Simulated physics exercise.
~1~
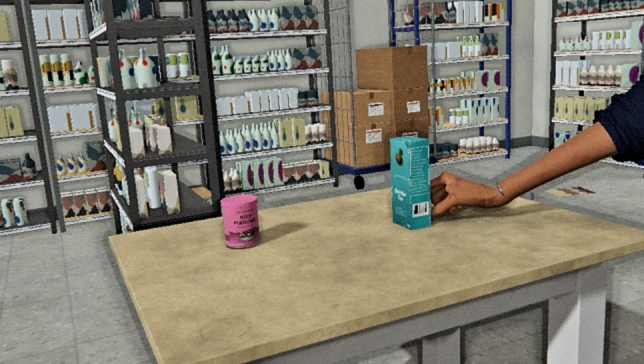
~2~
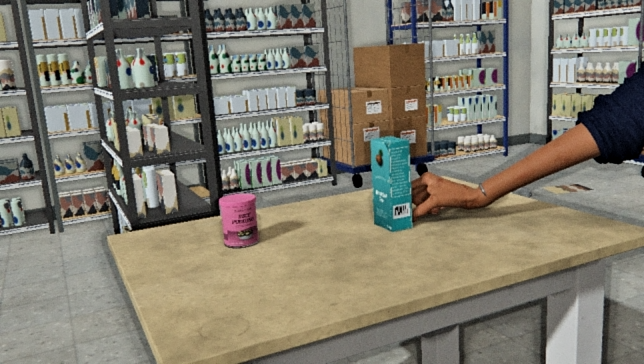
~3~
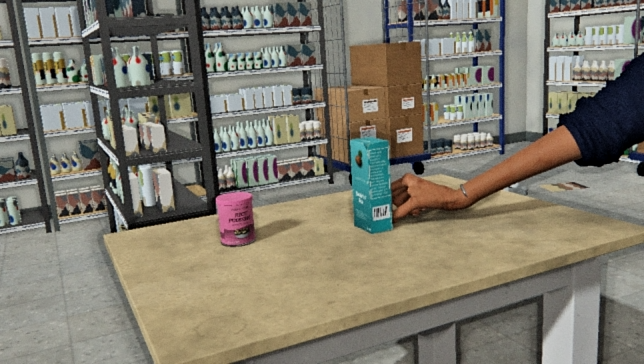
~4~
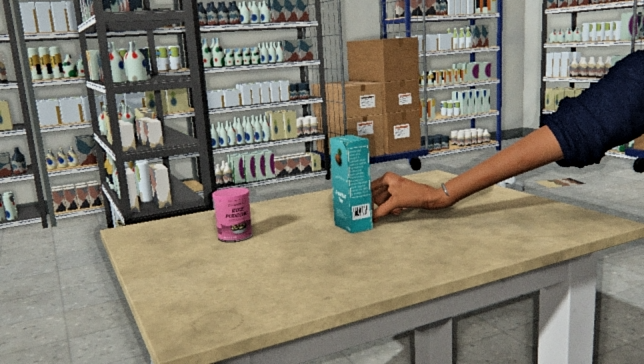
At first, a turquoise carton stands upright on a wooden-topped table, with a hand reaching in from the right and touching its side, while a pink tin sits further to the left. Shelves of bottles and a stack of cardboard boxes fill the background. The hand pushes the carton to the left, and it slides along the tabletop without tipping. The hand keeps pushing, and the carton moves steadily closer to the tin, which stays in its place. By the end, the carton is still upright, a short gap from the untouched tin, with the hand beside it.
